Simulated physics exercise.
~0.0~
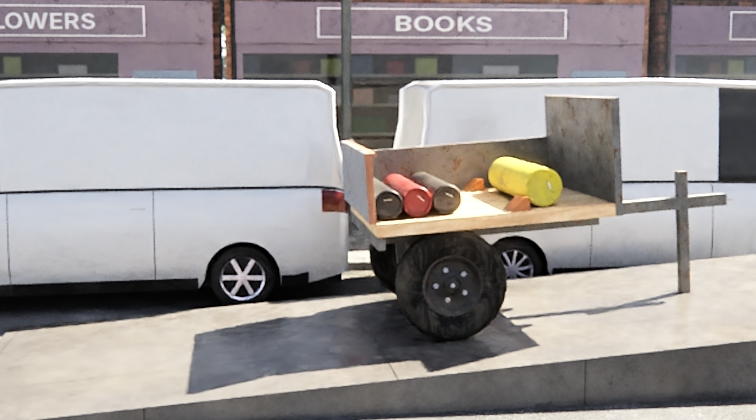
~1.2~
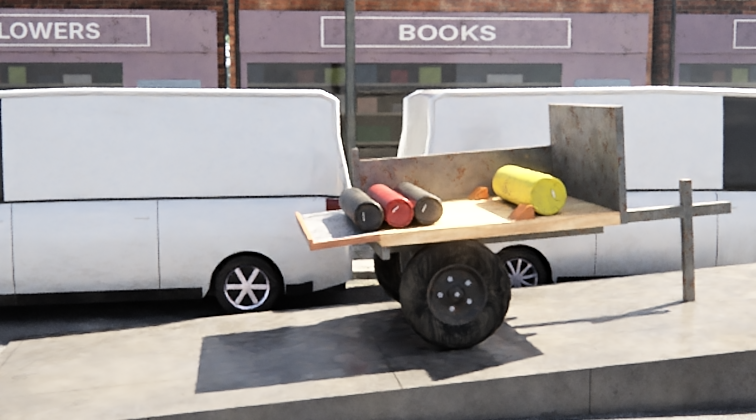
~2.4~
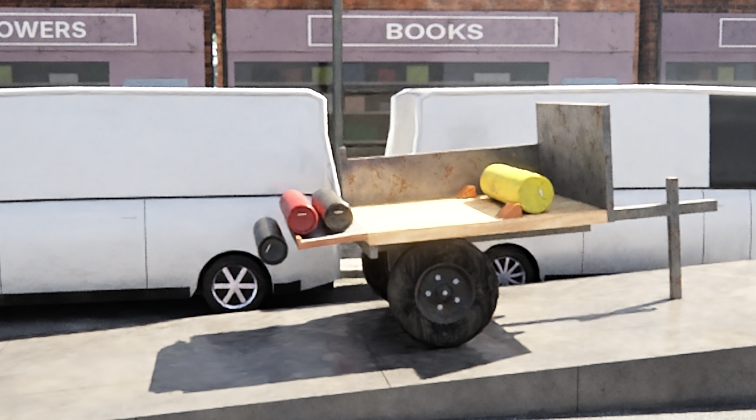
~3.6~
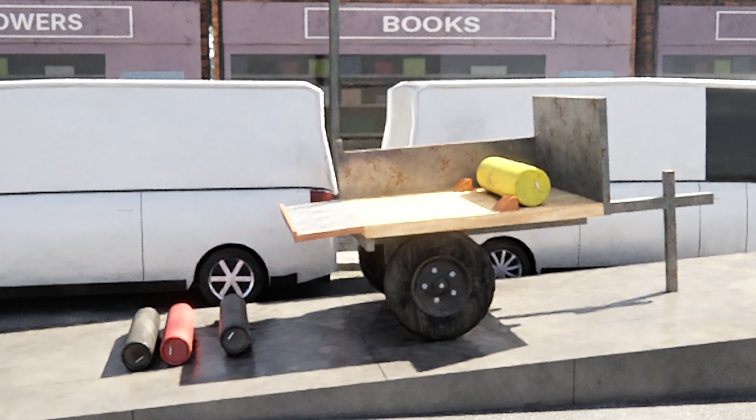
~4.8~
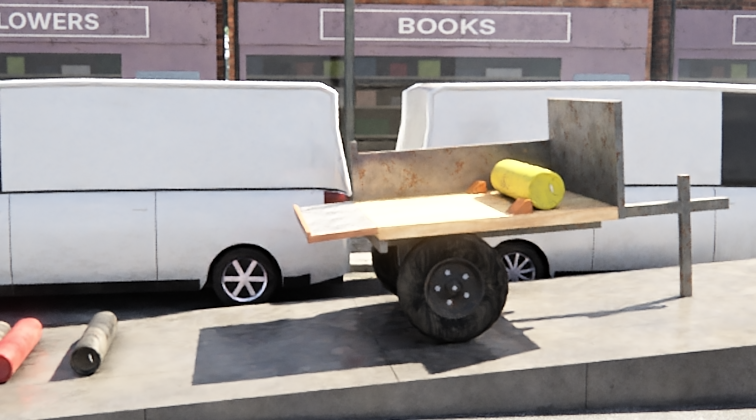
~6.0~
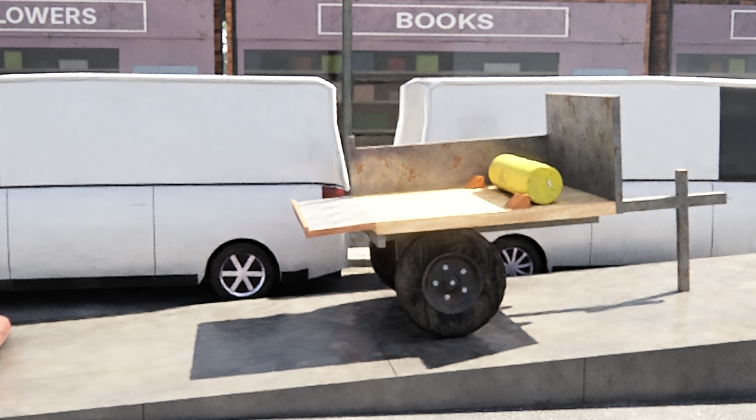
Three cylinders, a red one between two dark ones, lie against the raised tailgate at the left end of a tilted trailer, with a yellow one behind an orange chock farther up the bed. The tailgate swings down to the left, and the three roll out onto it. A dark cylinder tips off the edge first, followed by the red and the other dark one. They land on the sloping pavement and roll away left. Finally, the red one is slipping out of view, while the yellow stays on the bed.
